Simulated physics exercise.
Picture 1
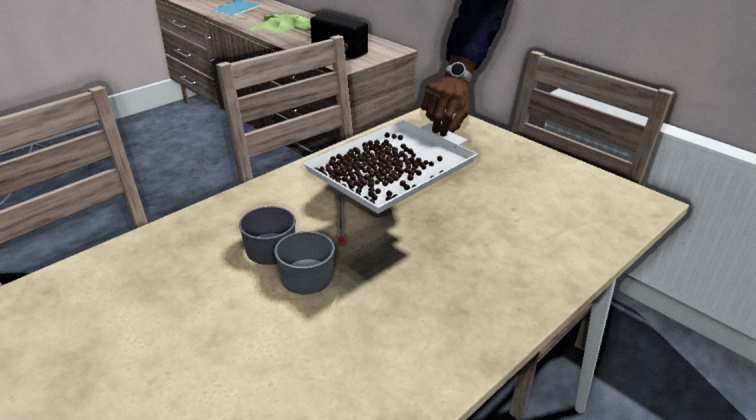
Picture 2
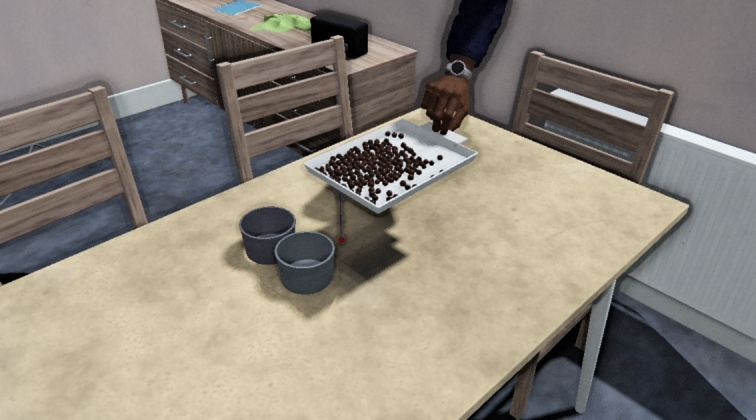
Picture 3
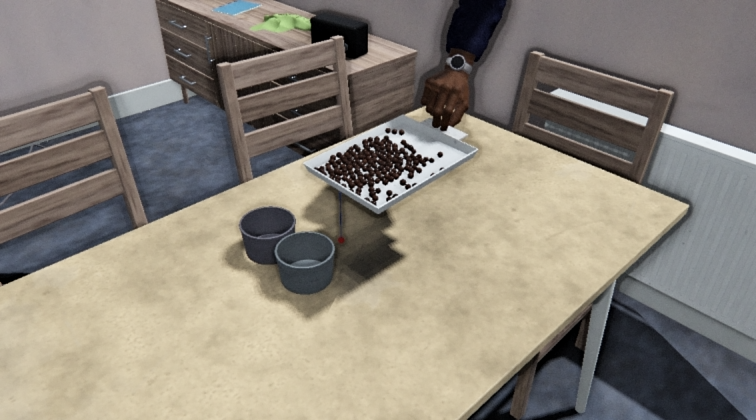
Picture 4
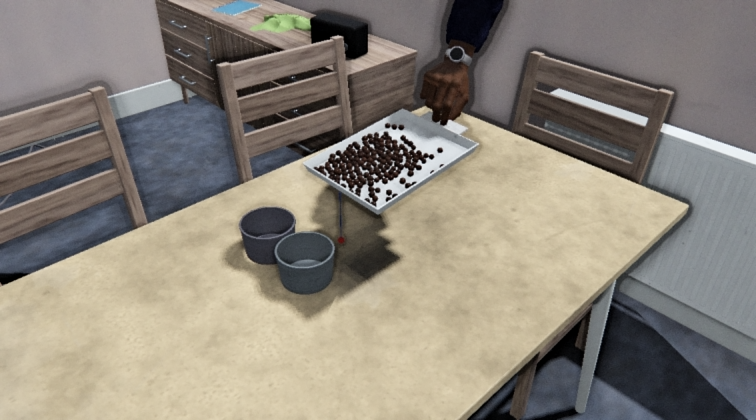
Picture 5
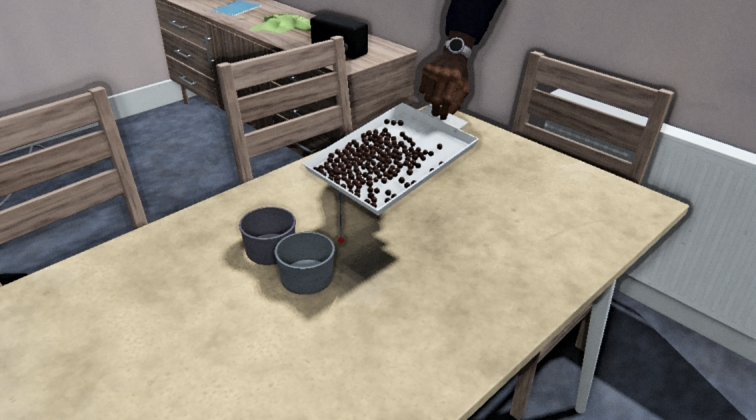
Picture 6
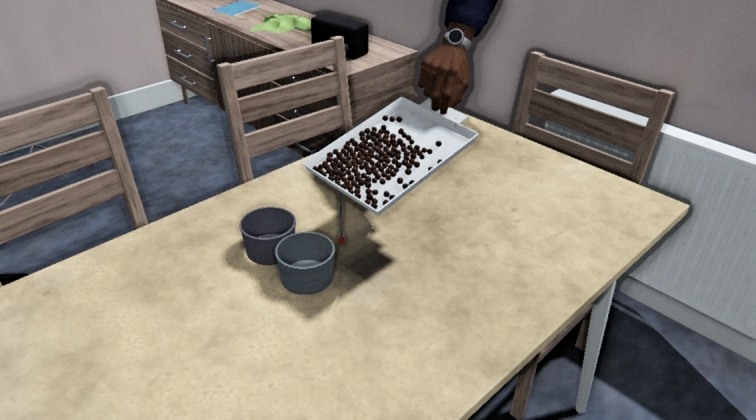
A hand slowly raises the far end of a white tray of small dark balls.
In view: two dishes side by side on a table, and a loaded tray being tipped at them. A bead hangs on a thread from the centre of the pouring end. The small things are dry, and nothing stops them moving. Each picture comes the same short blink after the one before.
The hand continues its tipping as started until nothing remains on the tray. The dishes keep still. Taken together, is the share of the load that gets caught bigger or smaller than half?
Most never reaches the dishes.
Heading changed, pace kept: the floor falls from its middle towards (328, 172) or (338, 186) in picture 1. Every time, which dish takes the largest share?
One gives the rightmost dish and two gives the rightmost dish.
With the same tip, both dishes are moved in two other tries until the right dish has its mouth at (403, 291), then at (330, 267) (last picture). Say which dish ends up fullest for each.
The first try favours the leftmost one, and the second try favours the rightmost one.
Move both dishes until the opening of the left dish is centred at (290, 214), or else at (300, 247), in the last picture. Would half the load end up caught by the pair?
Short of half, then the bulk of it.
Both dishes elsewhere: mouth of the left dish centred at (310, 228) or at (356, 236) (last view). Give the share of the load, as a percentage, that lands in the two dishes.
It comes to roughly 30 per cent in one try and roughly 0 per cent in the next.
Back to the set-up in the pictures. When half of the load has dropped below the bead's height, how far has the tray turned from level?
The angle is around 70°.
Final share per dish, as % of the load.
The left dish keeps near 0 in a hundred, the right dish near 30 in a hundred.
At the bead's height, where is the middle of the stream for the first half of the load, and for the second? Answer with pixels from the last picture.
Starting near (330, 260), moving on to near (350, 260).
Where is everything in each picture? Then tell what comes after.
The first picture shows corners of the pouring end near (308, 163) and (378, 204), level; middle of the load near (370, 165), chocolate balls; left dish near (246, 244); right dish near (283, 273); bead on its thread near (341, 240).
The second picture shows corners of the pouring end near (308, 163) and (378, 204), level; middle of the load near (370, 164).
The third picture shows corners of the pouring end near (308, 163) and (378, 205), tipped barely, lowest at the right corner; middle of the load near (370, 163).
The fourth picture shows corners of the pouring end near (308, 163) and (378, 206), tipped a little, lowest at the right corner; middle of the load near (370, 161).
The fifth picture shows corners of the pouring end near (307, 163) and (377, 207), tipped a little, lowest at the right corner; middle of the load near (369, 160).
The sixth picture shows corners of the pouring end near (307, 163) and (377, 208), tipped a little, lowest at the right corner; middle of the load near (368, 159), the bulk on the move; left dish near (247, 245); right dish near (283, 274).
Shortly afterwards, tray tipped steeply; the bulk on the tray; only a few in the right dish; only a few outside both; a little in the air.
Next, tray tipped right over; only a few on the tray; near a quarter in the right dish; near two thirds outside both; a little in the air.
Some moments later, tray tipped past a quarter turn; near a quarter in the right dish; the bulk outside both.
In the end, tray tipped past a quarter turn; near a quarter in the right dish; none at all in the left dish; the bulk outside both.
